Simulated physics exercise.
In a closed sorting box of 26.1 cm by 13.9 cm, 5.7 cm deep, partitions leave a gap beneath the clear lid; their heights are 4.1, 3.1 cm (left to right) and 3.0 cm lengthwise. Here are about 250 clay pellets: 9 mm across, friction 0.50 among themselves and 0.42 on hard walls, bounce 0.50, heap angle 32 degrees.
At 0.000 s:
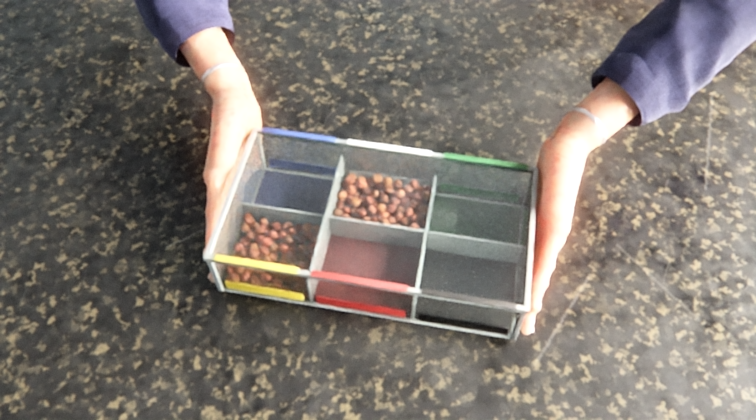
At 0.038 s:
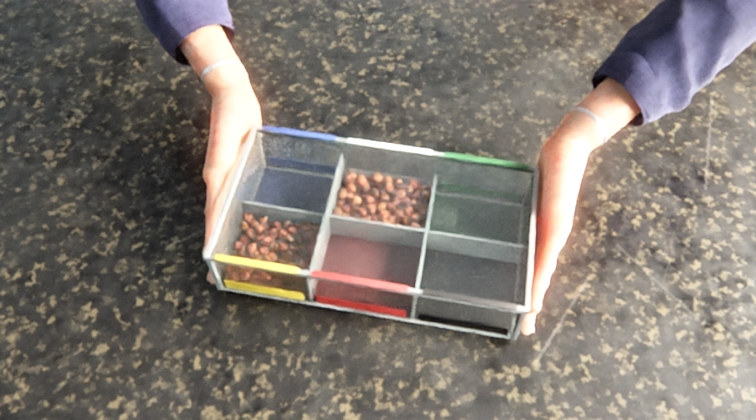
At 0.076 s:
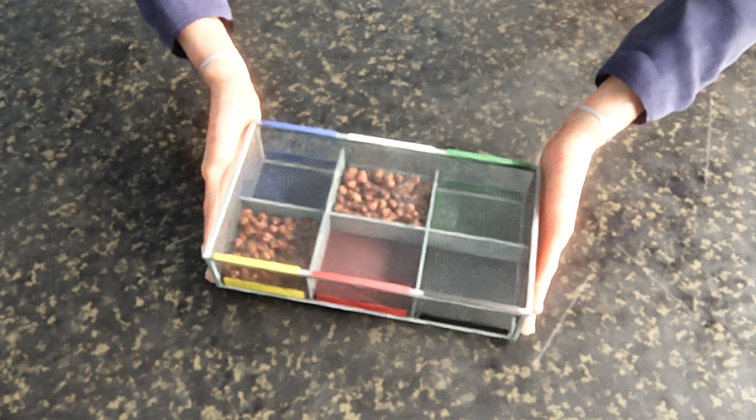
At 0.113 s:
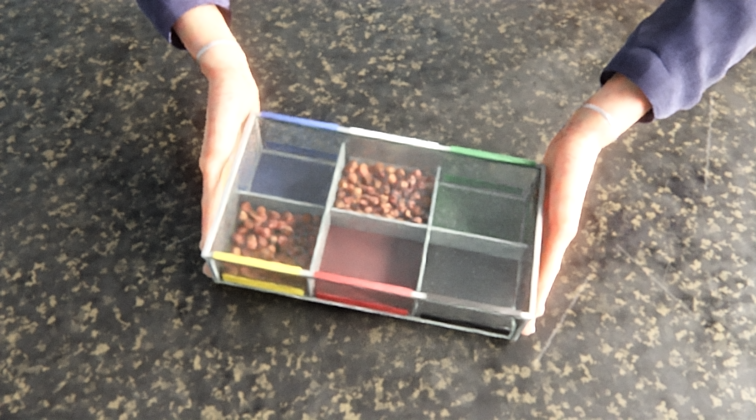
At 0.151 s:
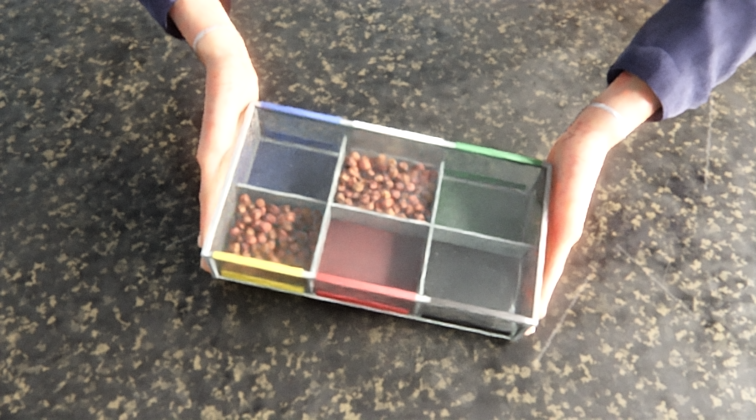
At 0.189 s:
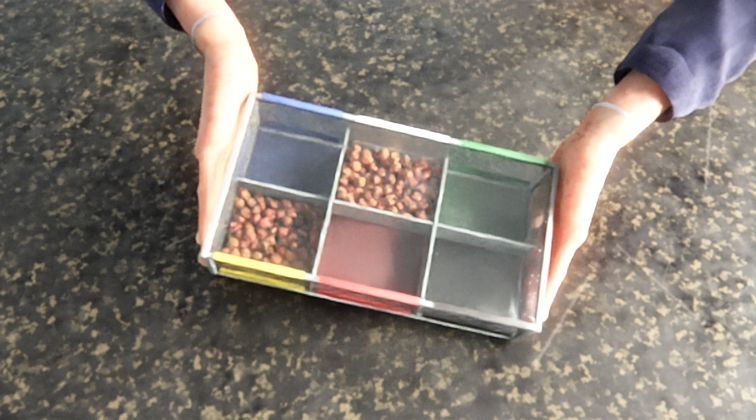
At first, two hands hold a clear-lidded box with six color-marked compartments above a speckled surface, small brown pellets filling the yellow and white sections. The hands then gradually tilt the box, its back edge shifting slightly upward in view and rightward, while the pellets stay in the same two compartments.
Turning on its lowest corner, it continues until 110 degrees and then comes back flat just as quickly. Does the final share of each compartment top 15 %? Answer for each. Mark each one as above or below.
Marked: Red below; blue below; green below; yellow above; white below; black above.
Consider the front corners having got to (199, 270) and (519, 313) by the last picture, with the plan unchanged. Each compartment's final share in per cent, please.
Final shares: Red 35%, blue 0%, green 0%, yellow 60%, white 0%, black 0%.
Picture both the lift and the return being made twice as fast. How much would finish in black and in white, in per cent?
That way black would end with 45 per cent and white with 5 per cent.
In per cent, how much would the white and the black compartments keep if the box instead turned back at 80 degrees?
In per cent, white gets 25, black gets 30.
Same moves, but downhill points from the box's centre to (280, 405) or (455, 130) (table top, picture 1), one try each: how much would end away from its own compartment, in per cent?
I'd put it at about 55 per cent for the first tilt and about 50 per cent for the second.
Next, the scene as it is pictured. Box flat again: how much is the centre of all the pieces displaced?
About 8.0 cm.
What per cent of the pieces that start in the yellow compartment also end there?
Some 90 per cent.
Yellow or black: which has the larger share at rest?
The black compartment.
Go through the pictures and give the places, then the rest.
In the first frame, box tilt 0 degrees, front corners at (210, 256) and (524, 307); yellow 45 %, white 55 %.
In the second frame, box tilt 1 degrees, front corners at (210, 256) and (524, 308).
In the third frame, box tilt 3 degrees, front corners at (209, 254) and (526, 311), lowest corner right front.
In the fourth frame, box tilt 7 degrees, front corners at (208, 253) and (529, 315), lowest corner right front.
In the fifth frame, box tilt 12 degrees, front corners at (208, 252) and (532, 320), lowest corner right front.
In the sixth frame, box tilt 16 degrees, front corners at (208, 252) and (535, 326), lowest corner right front; yellow 45 %, white 55 %. Its pace works out near 125 degrees a second.
After 0.99 s, tilt 110 degrees; red 10 %, yellow 45 %, white 20 %, black 25 %.
After 1.53 s, tilt 49 degrees; red 5 %, yellow 40 %, black 55 %.
After 2.13 s, tilt 0 degrees; red 5 %, yellow 40 %, black 55 %.
At rest (2.6 s), red 5 %, blue 0 %, green 0 %, yellow 40 %, white 0 %, black 55 %.
